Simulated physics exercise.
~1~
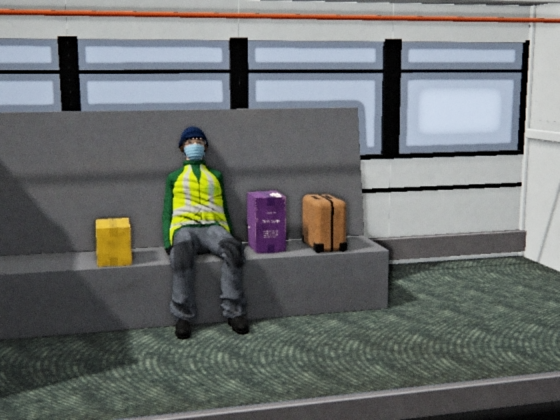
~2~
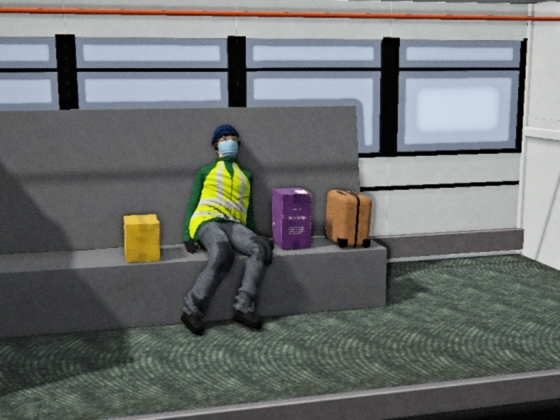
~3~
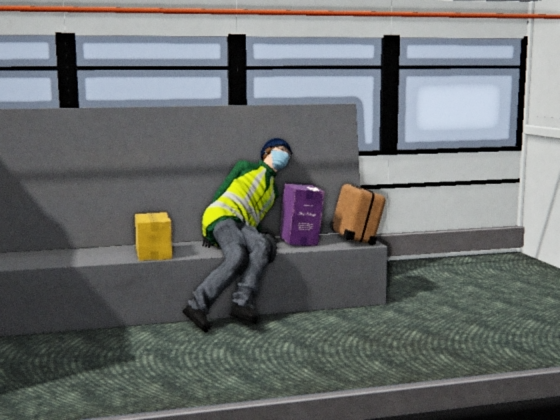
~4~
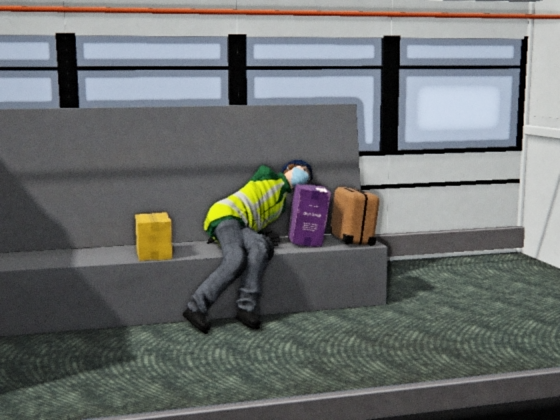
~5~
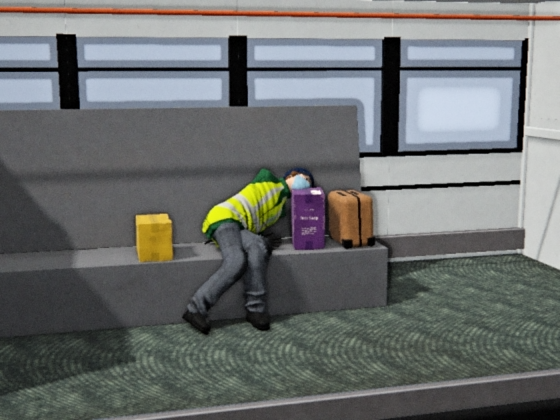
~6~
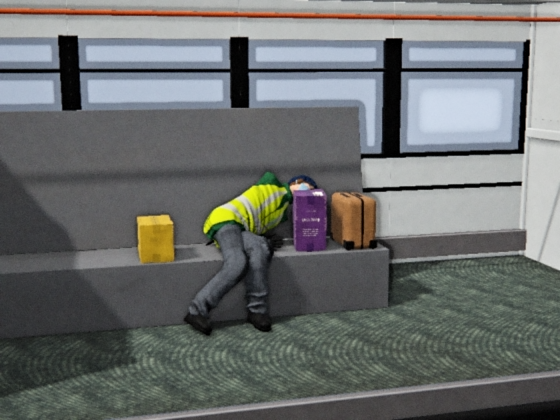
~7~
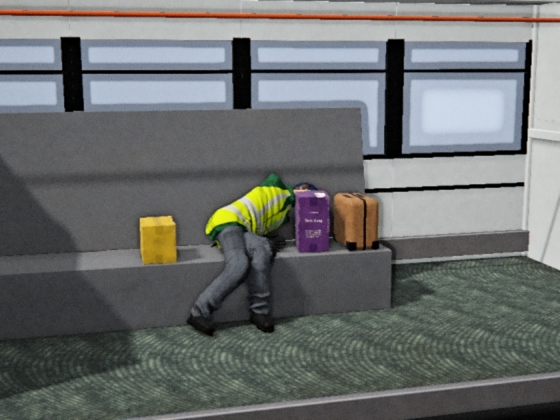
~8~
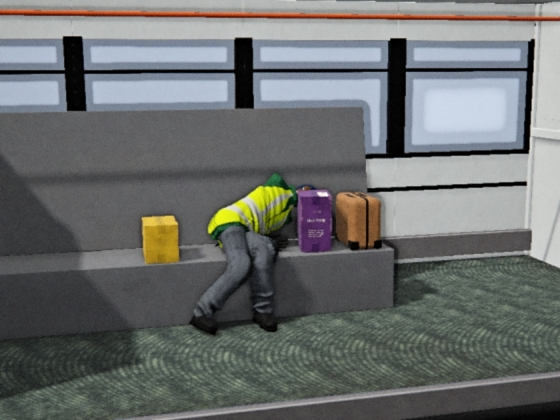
Sleeping masked person in yellow vest sliding right with the luggage, slumping sideways behind the purple case, all staying on the bench.
